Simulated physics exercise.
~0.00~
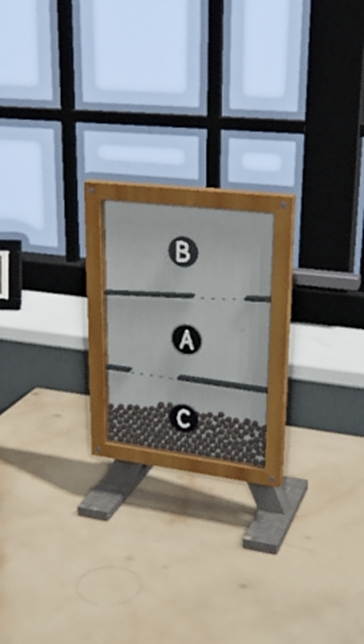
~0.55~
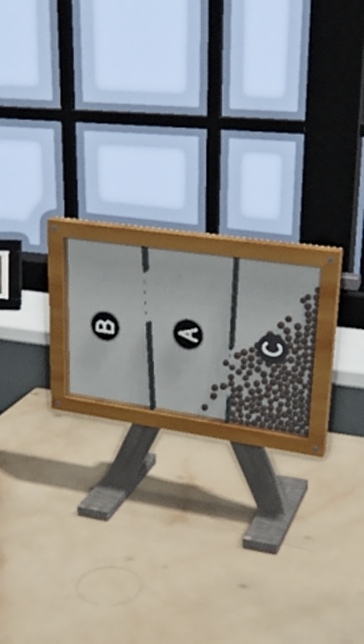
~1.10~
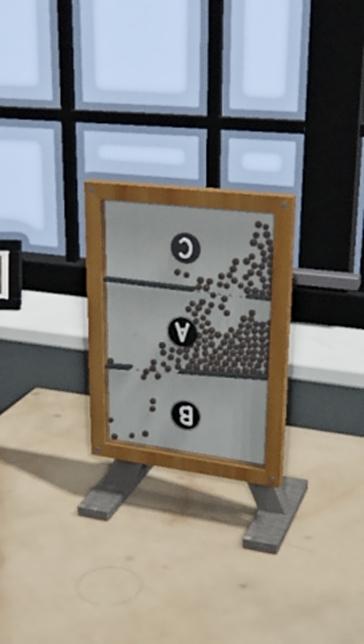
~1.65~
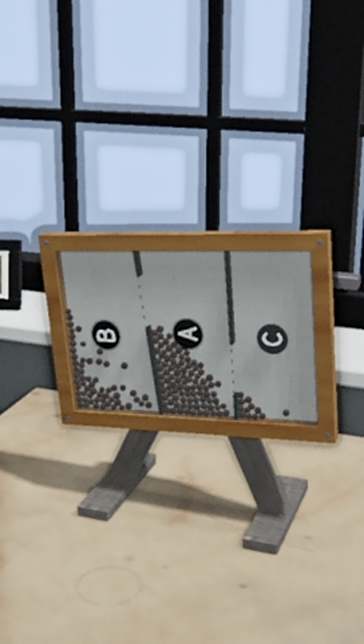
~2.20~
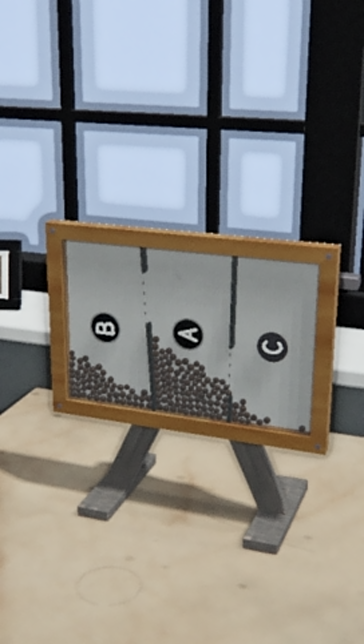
A wooden-framed, clear-fronted case holding small dark round pellets stands on grey feet on a pale tabletop before a dark-framed window, seen from the front by a still camera. Three chambers marked B, A and C run from top to bottom, with the pellets heaped in C. The case turns anticlockwise onto its side, and the pellets slump at the right. It continues until upside down, and they spill through A, a few reaching B at the bottom. It then swings back clockwise to lie sideways, and the pellets settle mostly in middle chamber A, with a smaller heap in B at left and few in C.
